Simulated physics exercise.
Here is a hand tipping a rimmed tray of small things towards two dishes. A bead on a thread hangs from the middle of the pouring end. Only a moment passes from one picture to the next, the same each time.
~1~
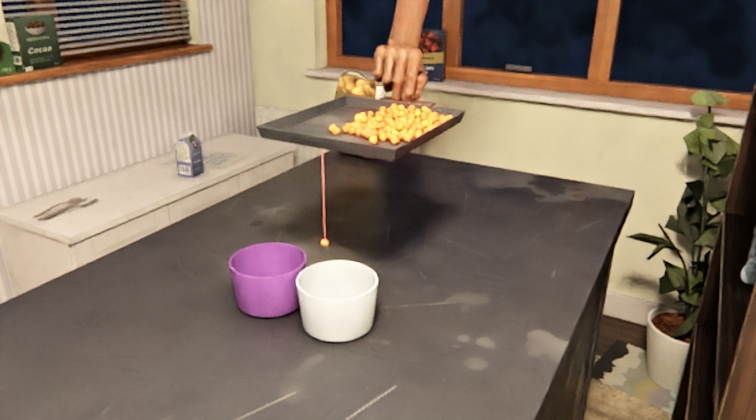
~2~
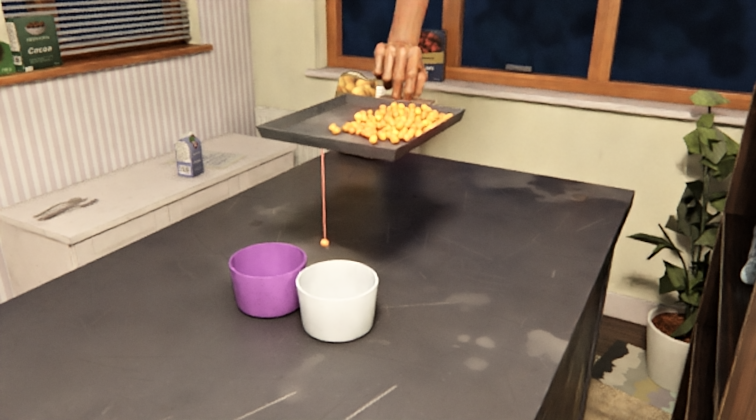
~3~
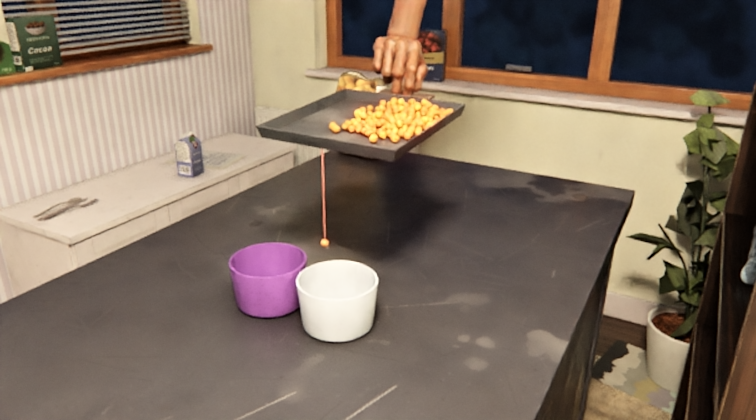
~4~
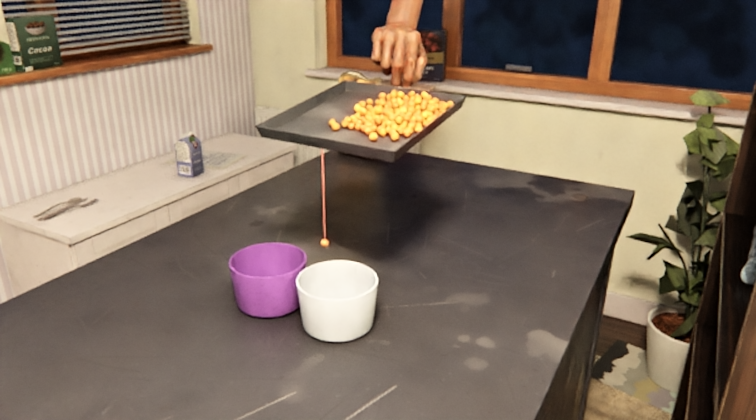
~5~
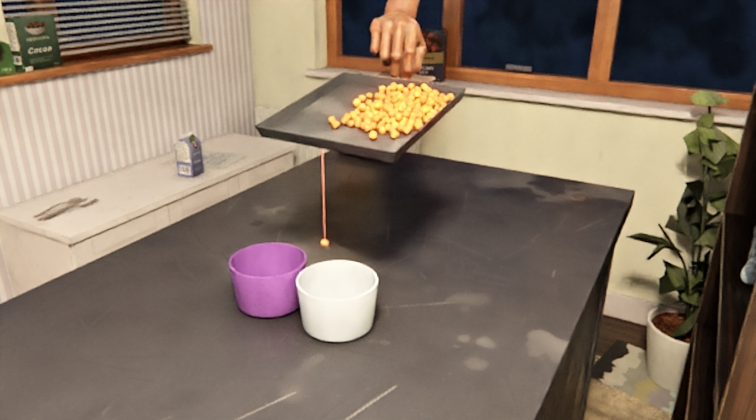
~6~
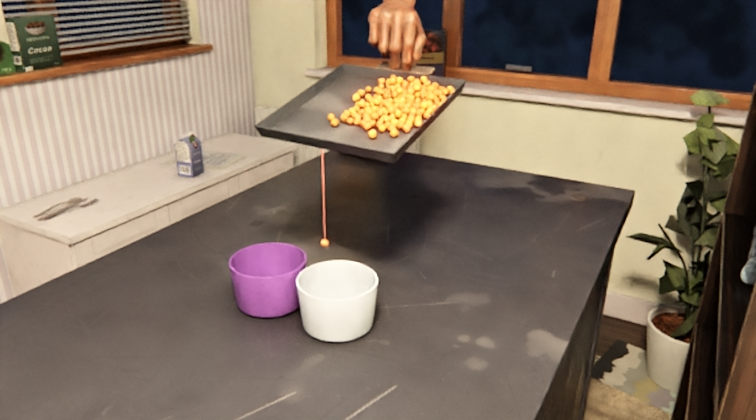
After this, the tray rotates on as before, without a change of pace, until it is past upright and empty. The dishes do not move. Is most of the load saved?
Caught overall: The larger part.
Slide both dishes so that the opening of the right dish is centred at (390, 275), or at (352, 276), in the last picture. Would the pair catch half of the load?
At the first place the smaller part, at the second more than half.
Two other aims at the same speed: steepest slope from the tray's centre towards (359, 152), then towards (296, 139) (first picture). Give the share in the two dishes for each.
The first gives 40 %, the second 50 %.
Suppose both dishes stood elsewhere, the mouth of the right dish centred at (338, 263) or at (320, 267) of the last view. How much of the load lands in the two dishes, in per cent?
About 30 and 40 per cent.
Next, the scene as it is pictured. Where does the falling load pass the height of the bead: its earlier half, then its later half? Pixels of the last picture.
The first part at (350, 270); the rest at (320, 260).
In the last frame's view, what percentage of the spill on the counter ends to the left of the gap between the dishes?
Some 10 per cent.
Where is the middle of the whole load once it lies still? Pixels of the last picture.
At about (333, 318).
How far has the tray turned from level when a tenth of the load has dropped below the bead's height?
At some 90 degrees.
Just after the last frame, tray tipped steeply; almost all on the tray; just a few in the right dish; just a few in the left dish; just a few in the air.
A moment on, tray tipped right over; roughly half on the tray; about a tenth in the right dish; just a few in the left dish; about a tenth outside both; roughly a quarter in the air.
Further on, tray tipped past a quarter turn; roughly half in the right dish; roughly a quarter in the left dish; roughly a quarter outside both.
When it is over, tray tipped past a quarter turn; roughly two thirds in the right dish; roughly a quarter in the left dish; roughly a quarter outside both.
